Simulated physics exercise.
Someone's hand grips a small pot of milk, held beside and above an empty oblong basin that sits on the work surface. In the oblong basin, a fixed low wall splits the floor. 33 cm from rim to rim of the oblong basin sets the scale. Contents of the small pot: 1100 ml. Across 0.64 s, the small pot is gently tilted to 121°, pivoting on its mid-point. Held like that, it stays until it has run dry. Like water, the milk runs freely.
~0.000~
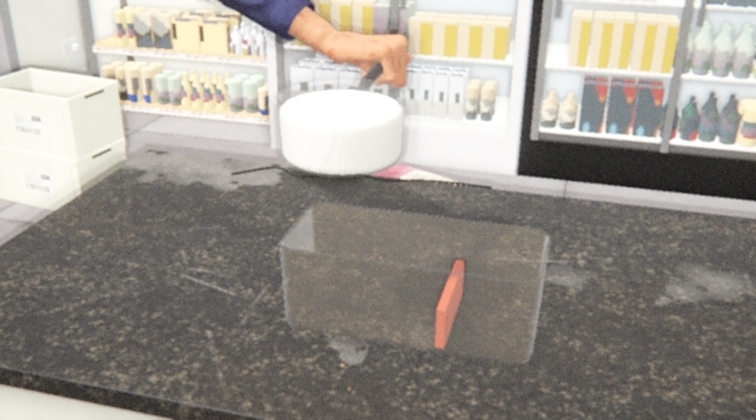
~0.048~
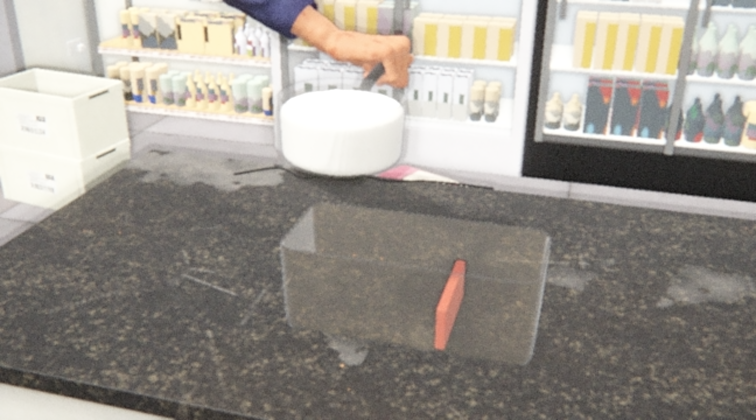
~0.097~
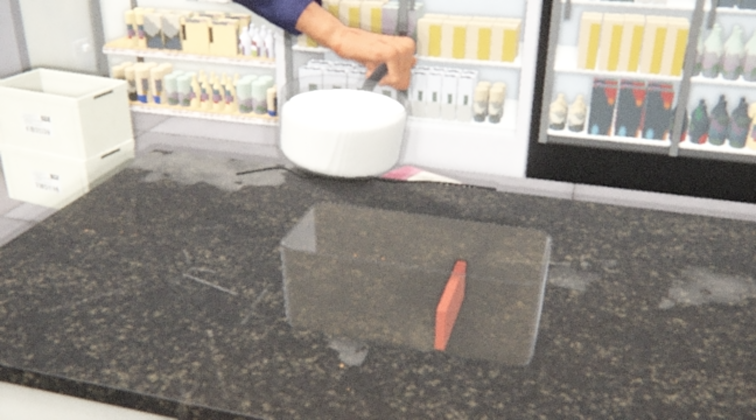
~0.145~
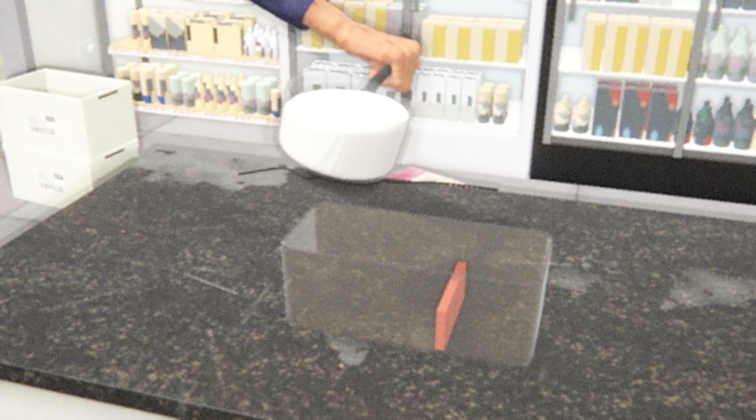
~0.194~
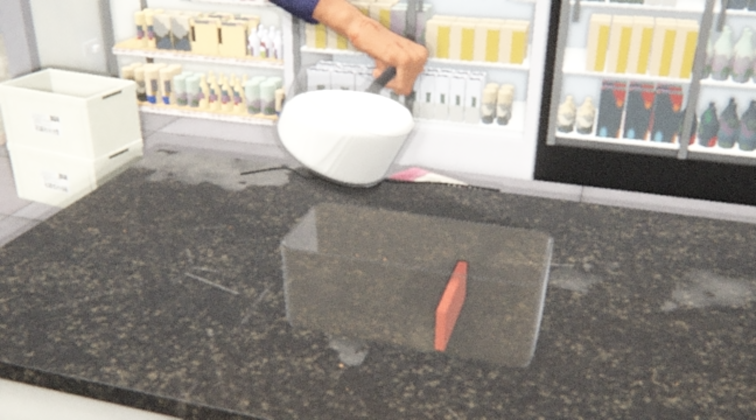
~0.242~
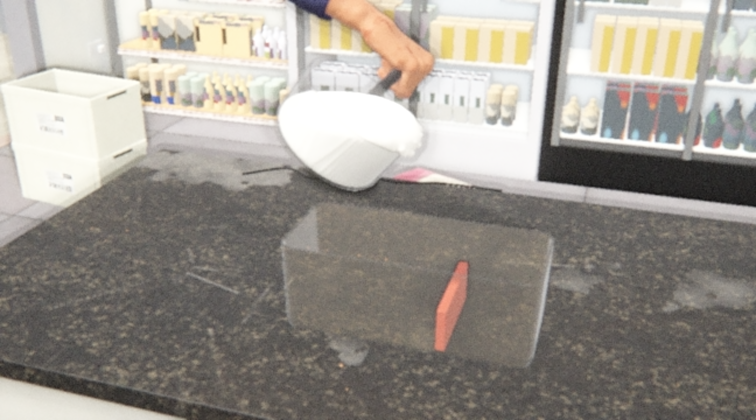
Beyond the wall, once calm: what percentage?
21 out of 100.
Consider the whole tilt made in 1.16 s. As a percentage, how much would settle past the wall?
In that case, some 40 percent.
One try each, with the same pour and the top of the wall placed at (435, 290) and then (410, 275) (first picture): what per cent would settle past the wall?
35 in a hundred, followed by 55 in a hundred.
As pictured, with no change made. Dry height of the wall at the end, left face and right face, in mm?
About 30 mm on the left, about 42 mm on the right.
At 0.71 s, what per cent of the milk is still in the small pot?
1 per cent or so.
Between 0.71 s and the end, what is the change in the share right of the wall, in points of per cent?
The share moves up, by some 3 per cent.
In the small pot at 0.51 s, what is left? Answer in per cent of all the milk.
Portion remaining: Approx. 16 per cent.
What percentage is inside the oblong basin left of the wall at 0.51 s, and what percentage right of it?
Lab note: Left near 28 %, right near 18.
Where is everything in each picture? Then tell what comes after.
Tilt 0°; pouring edge (403, 102); surface from (286, 101) to (402, 112); the oblong basin's rim runs from (296, 225) to (545, 258); the wall's top is at (451, 285), in the first frame.
Tilt 2°; pouring edge (404, 105); surface from (287, 101) to (403, 113), in the second frame.
Tilt 7°; pouring edge (407, 110); surface from (289, 100) to (405, 115), in the third frame.
Tilt 15°; pouring edge (409, 120); surface from (291, 100) to (409, 118), in the fourth frame.
Tilt 25°; pouring edge (410, 132); surface from (292, 100) to (410, 124); 1 per cent is over the edge, in the fifth frame.
Tilt 38°; pouring edge (409, 146); surface from (287, 97) to (401, 131); 6 per cent is over the edge, in the sixth frame.
After 0.51 s the tilt is 109° and 15 per cent is still to pour, 29 is left of the wall and 18 right of it.
After 0.71 s the tilt is 121° and 1 per cent is still to pour, 70 is left of the wall and 18 right of it.
After 0.92 s the tilt is 121° and 0 per cent is still to pour, 68 is left of the wall and 20 right of it.
After 1.14 s the tilt is 121° and 0 per cent is still to pour, 69 is left of the wall and 21 right of it.
In the end 69 per cent lies left of the wall, 21 right of it and 10 outside.
